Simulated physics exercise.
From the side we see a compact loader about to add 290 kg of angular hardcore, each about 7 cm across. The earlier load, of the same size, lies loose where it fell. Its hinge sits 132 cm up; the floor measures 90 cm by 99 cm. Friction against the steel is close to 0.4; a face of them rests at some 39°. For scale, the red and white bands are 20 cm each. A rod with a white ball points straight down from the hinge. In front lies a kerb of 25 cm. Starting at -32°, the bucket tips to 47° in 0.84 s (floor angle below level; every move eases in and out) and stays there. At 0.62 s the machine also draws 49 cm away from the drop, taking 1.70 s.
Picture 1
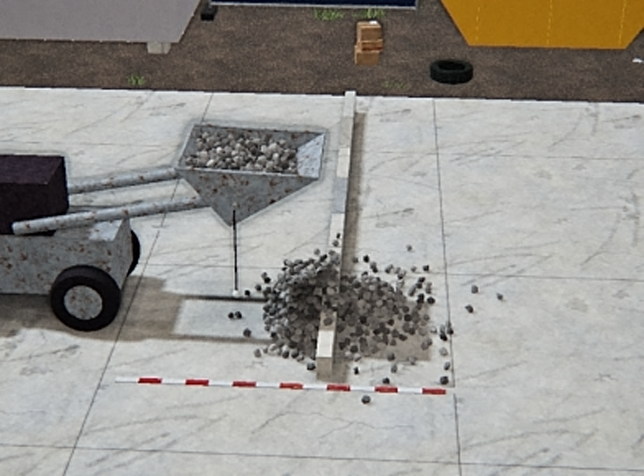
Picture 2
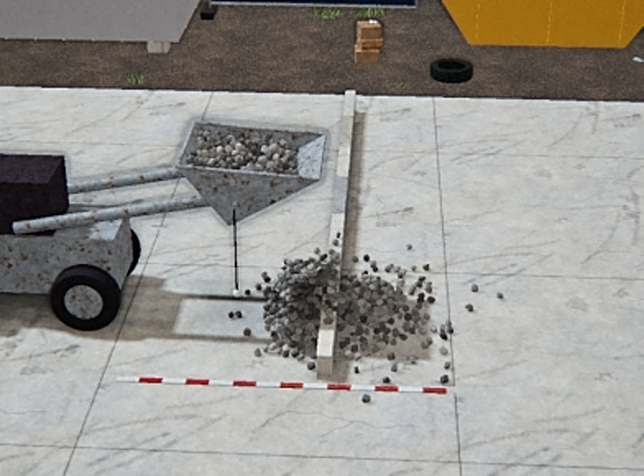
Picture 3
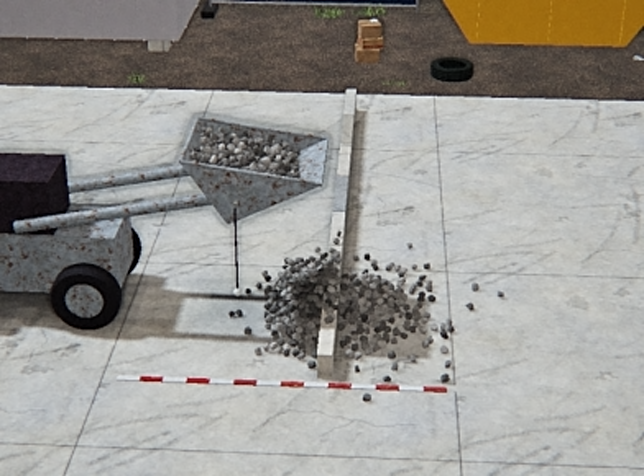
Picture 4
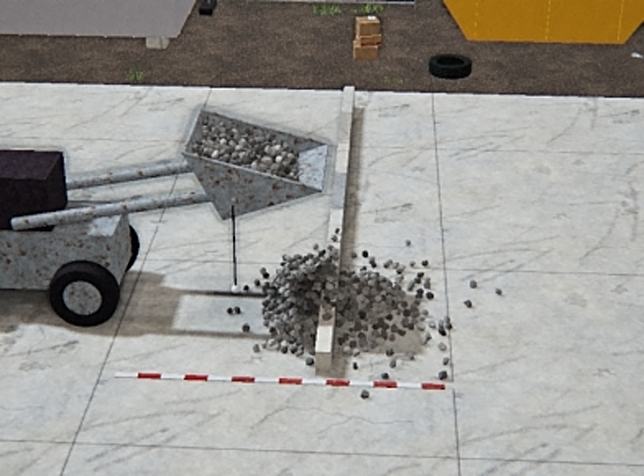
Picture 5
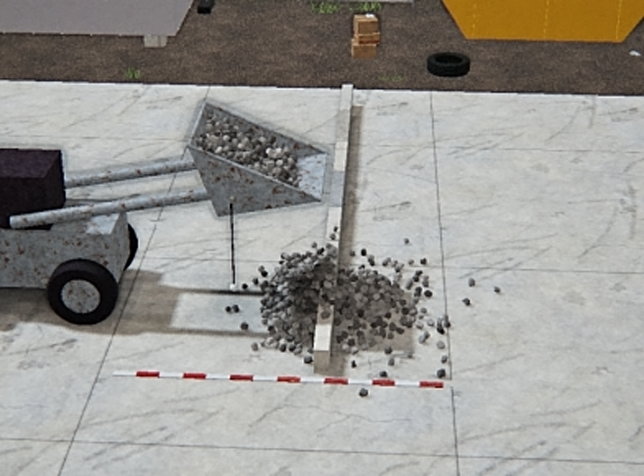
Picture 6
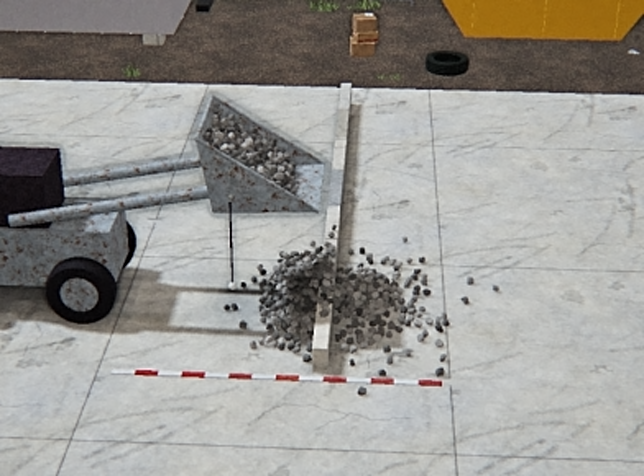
A speckled grey loader with a dark block on top and black tyres stands at left, its raised bucket of grey stones above a marble-like floor seen from the side and above. Loose stones lie heaped across a pale kerb behind a red and white strip, with crates, a tyre and a yellow container beyond. The bucket slowly rotates, its rear rising and front lip lowering, while the view shifts very slightly.
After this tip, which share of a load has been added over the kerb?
Some 19 per cent is added.
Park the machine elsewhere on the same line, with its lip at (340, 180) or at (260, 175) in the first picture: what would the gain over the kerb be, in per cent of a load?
First some 50, then 0 per cent.
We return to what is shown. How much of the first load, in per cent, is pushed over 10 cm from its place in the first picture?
Roughly 5 per cent of them.
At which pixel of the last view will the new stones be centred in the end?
Their middle is at about (297, 290).
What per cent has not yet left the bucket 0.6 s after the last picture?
It holds some 70 per cent.
Then, 0.3 s after the last picture the floor is at 35°; in per cent of one load, 100 in the bucket, 61 on this side of the kerb, 39 over the kerb; the foremost stones are at (456, 314).
Then, 0.6 s after the last picture the floor is at 47°; in per cent of one load, 68 in the bucket, 92 on this side of the kerb, 39 over the kerb; the foremost stones are at (456, 314).
Then, 2.4 s after the last picture the floor is at 47°; in per cent of one load, 0 in the bucket, 141 on this side of the kerb, 59 over the kerb; the foremost stones are at (470, 306).
Then, 5.0 s after the last picture the floor is at 47°; in per cent of one load, 0 in the bucket, 141 on this side of the kerb, 59 over the kerb; the foremost stones are at (470, 306). Net gain over the kerb, 19.
